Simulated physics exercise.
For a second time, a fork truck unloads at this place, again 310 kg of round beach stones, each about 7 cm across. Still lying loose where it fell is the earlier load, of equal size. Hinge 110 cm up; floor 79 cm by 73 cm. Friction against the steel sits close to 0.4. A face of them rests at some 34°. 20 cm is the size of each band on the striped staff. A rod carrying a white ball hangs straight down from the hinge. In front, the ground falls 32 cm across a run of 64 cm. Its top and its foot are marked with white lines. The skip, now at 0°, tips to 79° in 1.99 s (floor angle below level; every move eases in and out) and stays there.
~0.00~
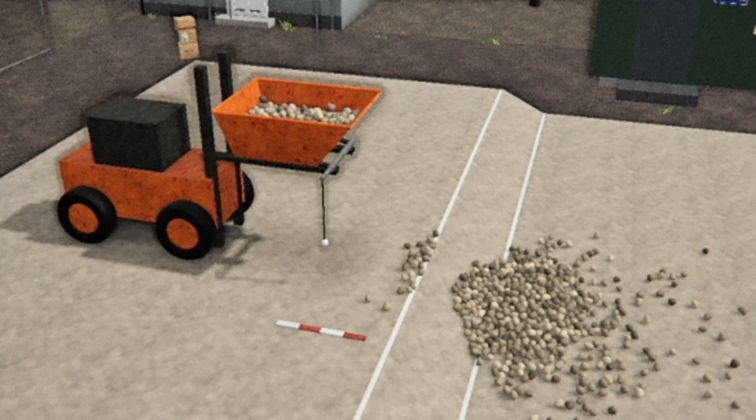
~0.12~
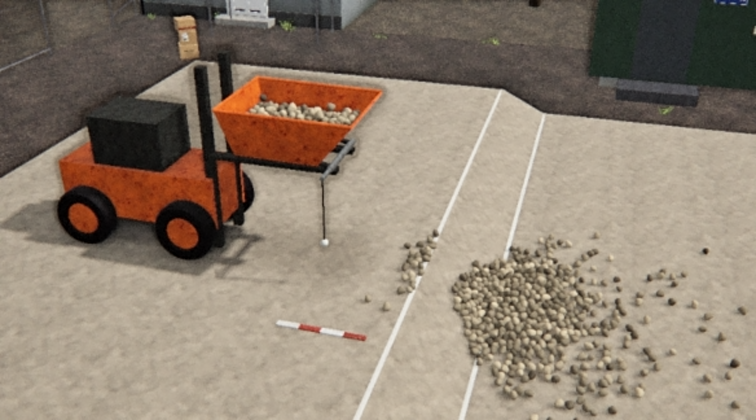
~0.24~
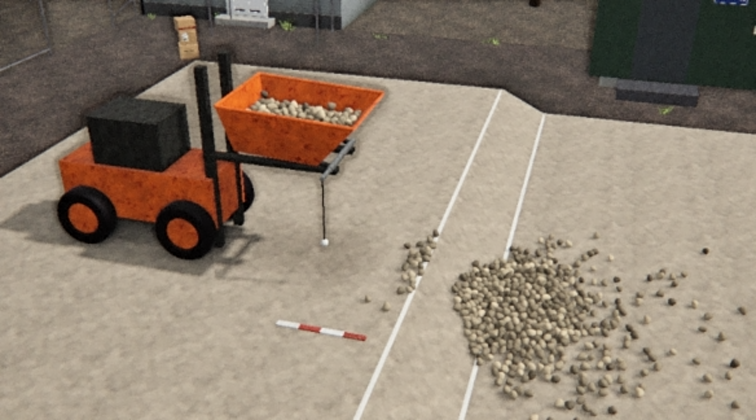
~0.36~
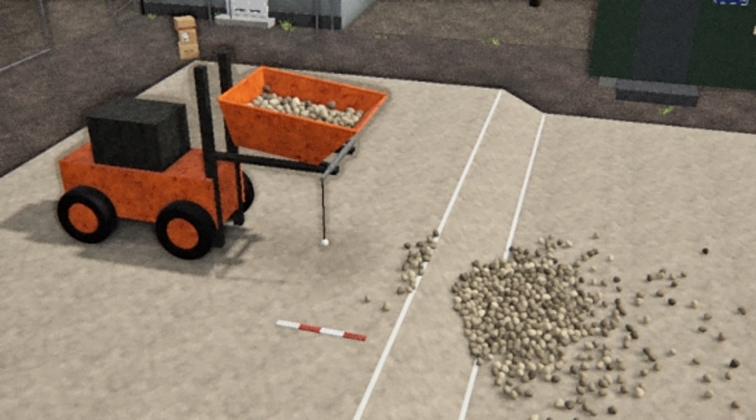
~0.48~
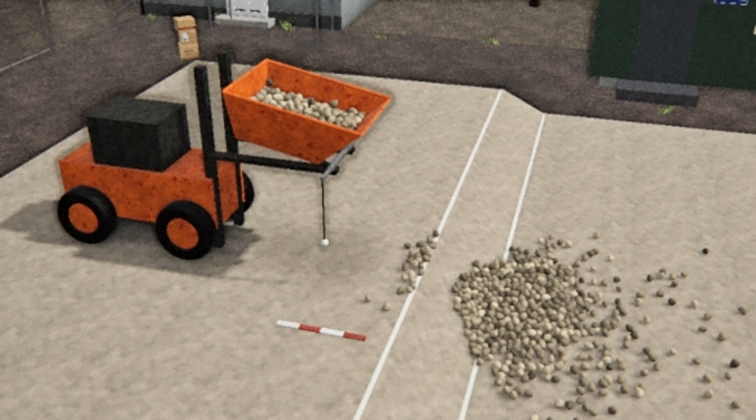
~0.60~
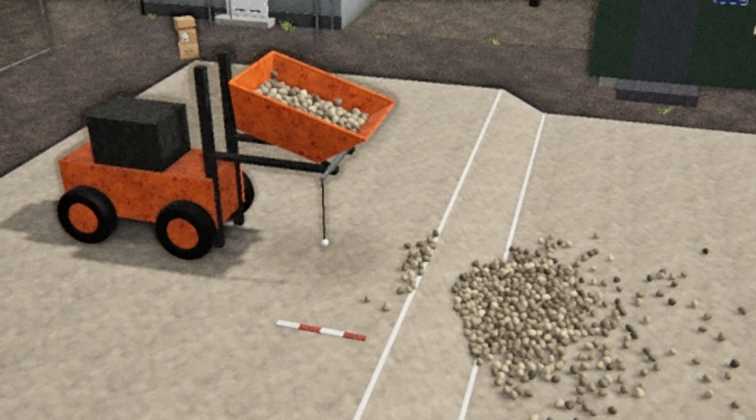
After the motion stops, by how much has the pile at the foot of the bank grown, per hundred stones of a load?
I would say it grows by roughly 61 per cent of a load.
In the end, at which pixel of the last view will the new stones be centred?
Roughly pixel (494, 296) in the last view.
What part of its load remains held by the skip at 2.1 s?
Around 25 in a hundred.
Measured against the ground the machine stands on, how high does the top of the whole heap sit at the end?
Close to 8 centimetres up.
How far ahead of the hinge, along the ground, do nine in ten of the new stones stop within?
Close to 190 centimetres.
After 1.5 s the floor is at 67°; in per cent of one load, 99 in the skip, 18 on the top or the slope, 81 at the foot of the bank; the foremost stones are at (722, 332).
After 2.1 s the floor is at 79°; in per cent of one load, 27 in the skip, 86 on the top or the slope, 86 at the foot of the bank; the foremost stones are at (722, 332).
After 2.4 s the floor is at 79°; in per cent of one load, 5 in the skip, 73 on the top or the slope, 120 at the foot of the bank; the foremost stones are at (722, 332).
After 4.9 s the floor is at 79°; in per cent of one load, 0 in the skip, 56 on the top or the slope, 142 at the foot of the bank; the foremost stones are at (722, 331). Net gain at the foot of the bank, 61.
